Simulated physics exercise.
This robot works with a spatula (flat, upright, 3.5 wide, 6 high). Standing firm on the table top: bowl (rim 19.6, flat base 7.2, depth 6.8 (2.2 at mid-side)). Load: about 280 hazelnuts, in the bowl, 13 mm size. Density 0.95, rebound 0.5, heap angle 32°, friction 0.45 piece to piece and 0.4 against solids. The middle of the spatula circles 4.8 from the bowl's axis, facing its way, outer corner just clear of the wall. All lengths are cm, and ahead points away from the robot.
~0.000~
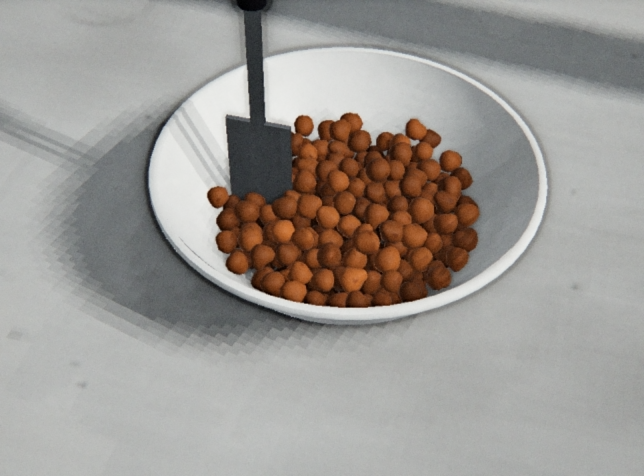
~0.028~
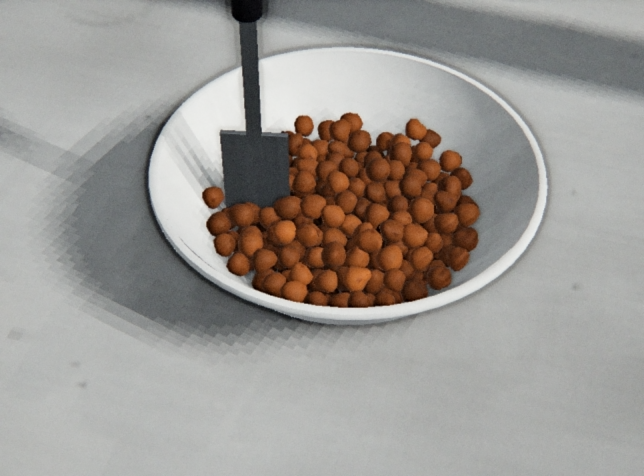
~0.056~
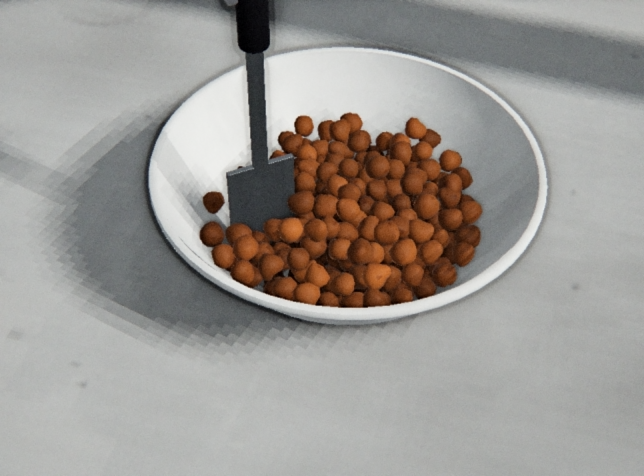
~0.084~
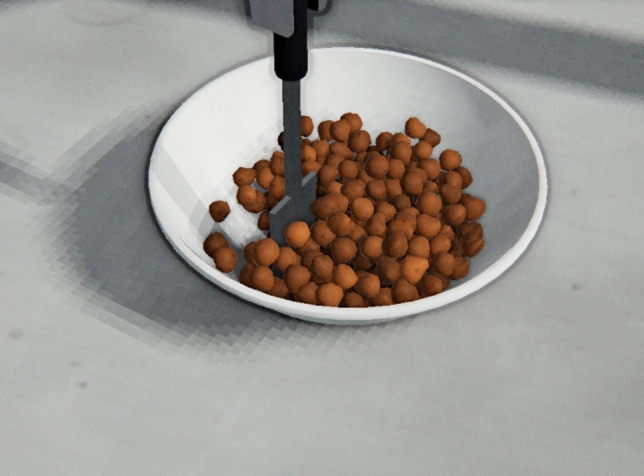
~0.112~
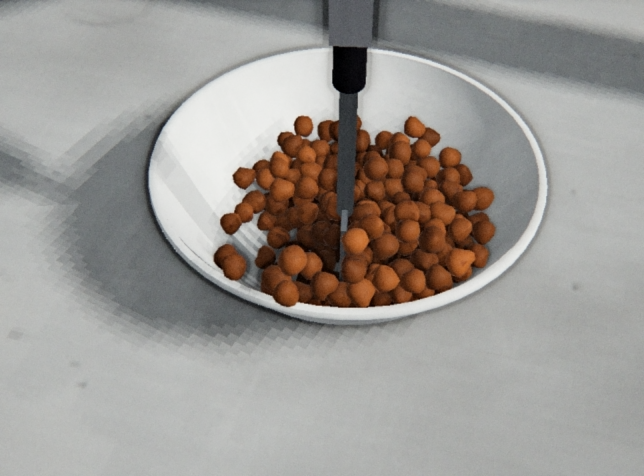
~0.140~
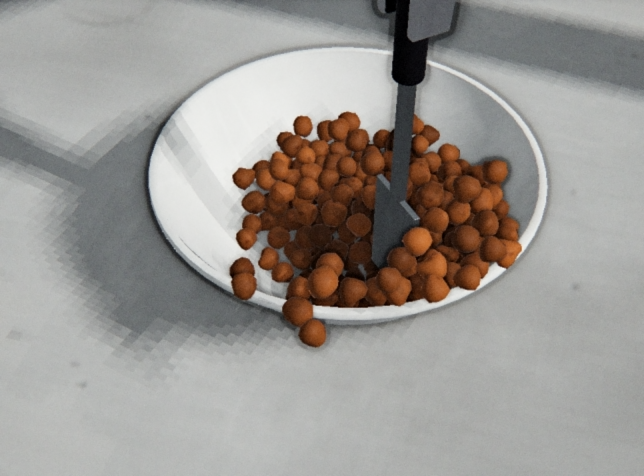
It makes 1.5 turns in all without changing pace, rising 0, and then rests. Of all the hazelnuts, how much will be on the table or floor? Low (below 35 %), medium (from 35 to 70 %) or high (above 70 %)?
Share on the table or floor: Medium (from 35 to 70 %).
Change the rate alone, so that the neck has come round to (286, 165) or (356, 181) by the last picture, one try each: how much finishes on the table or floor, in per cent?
About 20 and 35 per cent.
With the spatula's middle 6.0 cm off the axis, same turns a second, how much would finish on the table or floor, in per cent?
In that case some 30 per cent.
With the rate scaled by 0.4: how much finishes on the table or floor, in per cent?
Some 10 per cent.
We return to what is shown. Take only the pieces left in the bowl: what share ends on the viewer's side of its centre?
Roughly 40 per cent.
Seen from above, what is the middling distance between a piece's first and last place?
Some 20 cm.
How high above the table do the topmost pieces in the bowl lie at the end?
Some 5.0 cm.
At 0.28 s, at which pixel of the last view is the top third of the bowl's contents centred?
At about (323, 82).
After 0.28 s, 287° round, highest piece 14 above the table; 212 in the bowl, 6 on the table or floor, 57 in flight or on the tool.
After 0.42 s, 81° round, highest piece 13 above the table; 160 in the bowl, 70 on the table or floor, 45 in flight or on the tool.
After 0.68 s, 180° round, highest piece 8 above the table; 140 on the table or floor, 133 in the bowl, 2 in flight or on the tool.
After 1.38 s, 180° round, highest piece 5 above the table; 142 on the table or floor, 133 in the bowl.
In the end, 142 on the table or floor, 133 in the bowl. That is 52 % on the table or floor.
